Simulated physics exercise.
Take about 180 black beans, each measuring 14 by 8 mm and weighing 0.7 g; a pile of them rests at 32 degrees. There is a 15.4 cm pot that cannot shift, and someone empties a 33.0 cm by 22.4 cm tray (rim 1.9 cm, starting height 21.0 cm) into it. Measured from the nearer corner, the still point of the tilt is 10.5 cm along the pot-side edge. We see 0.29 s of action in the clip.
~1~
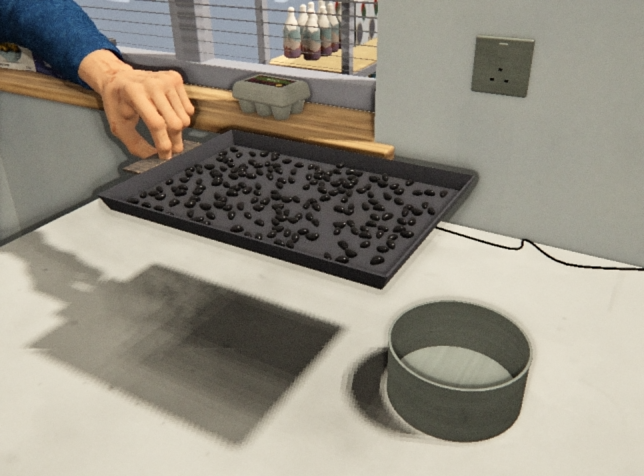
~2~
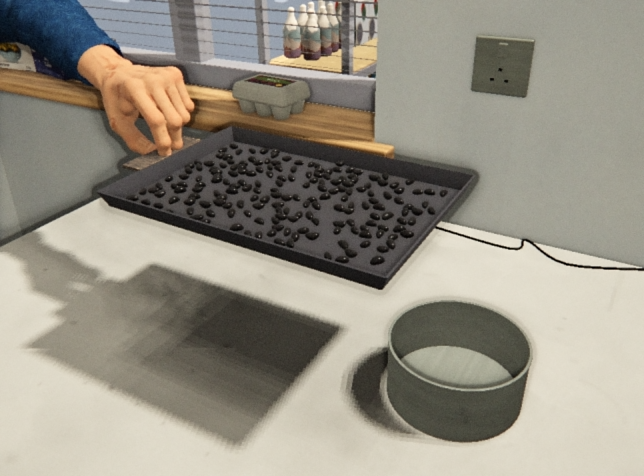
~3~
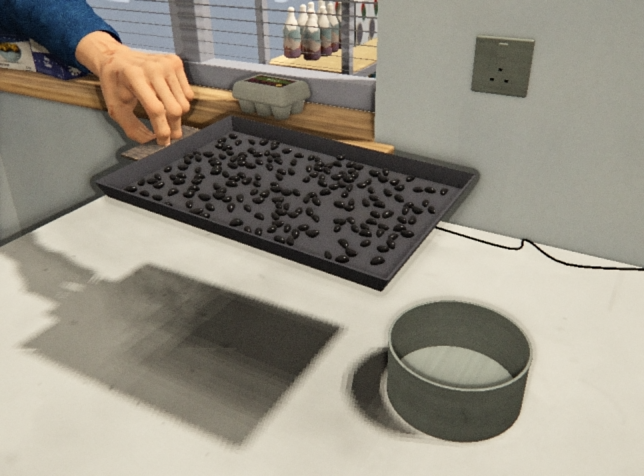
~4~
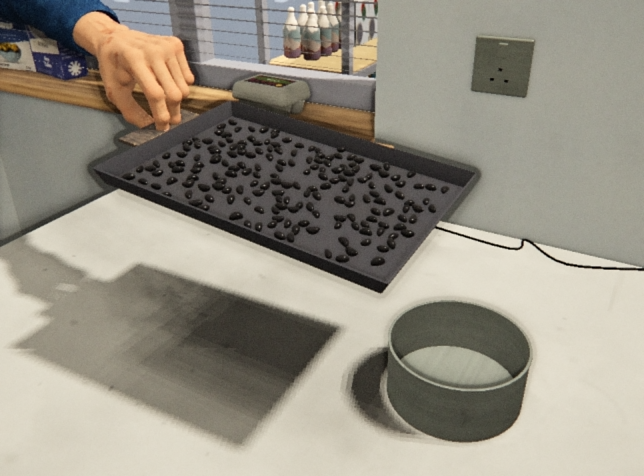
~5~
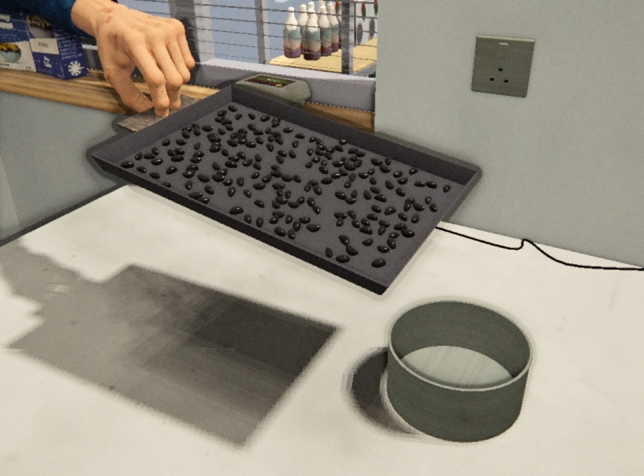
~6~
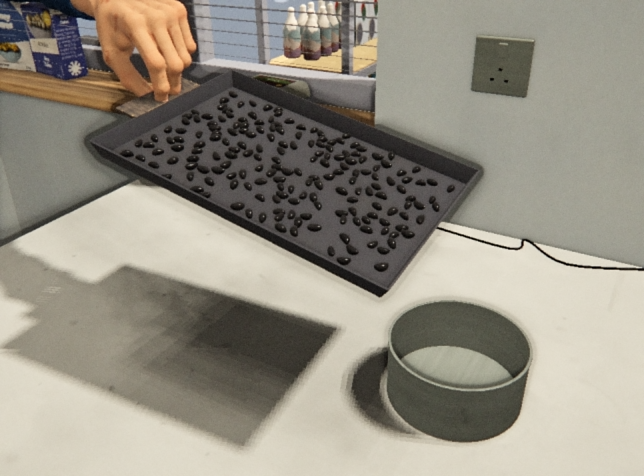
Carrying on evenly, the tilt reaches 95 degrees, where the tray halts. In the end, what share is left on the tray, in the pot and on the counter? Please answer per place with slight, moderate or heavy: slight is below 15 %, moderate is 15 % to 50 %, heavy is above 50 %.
Per place: Left on the tray slight, pot moderate, counter heavy.
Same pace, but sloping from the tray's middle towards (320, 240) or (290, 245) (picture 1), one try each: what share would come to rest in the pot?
Estimate: Some 0 % and some 0 % respectively.
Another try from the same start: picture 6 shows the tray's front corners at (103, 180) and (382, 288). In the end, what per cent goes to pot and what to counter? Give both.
Pot 0; counter 100.
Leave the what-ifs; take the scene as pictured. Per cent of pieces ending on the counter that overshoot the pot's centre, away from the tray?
Near 60 in a hundred.
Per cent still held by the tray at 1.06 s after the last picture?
Close to 50 in a hundred parts of the load.
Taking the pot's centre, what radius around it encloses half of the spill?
Close to 18 cm, give or take.
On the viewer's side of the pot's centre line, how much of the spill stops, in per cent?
Share: Some 100 %.
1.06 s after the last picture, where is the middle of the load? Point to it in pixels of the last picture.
Approximately (413, 301) in the last view.
Then, 0.63 s after the last picture, tilt 52 degrees; the tray holds 95 %, the pot 0 %.
Then, 1.06 s after the last picture, tilt 78 degrees; the tray holds 50 %, the pot 0 %.
Then, 1.56 s after the last picture, tilt 95 degrees; the tray holds 0 %, the pot 20 %.
In the end, tray 0 %, pot 20 %, counter 80 %.
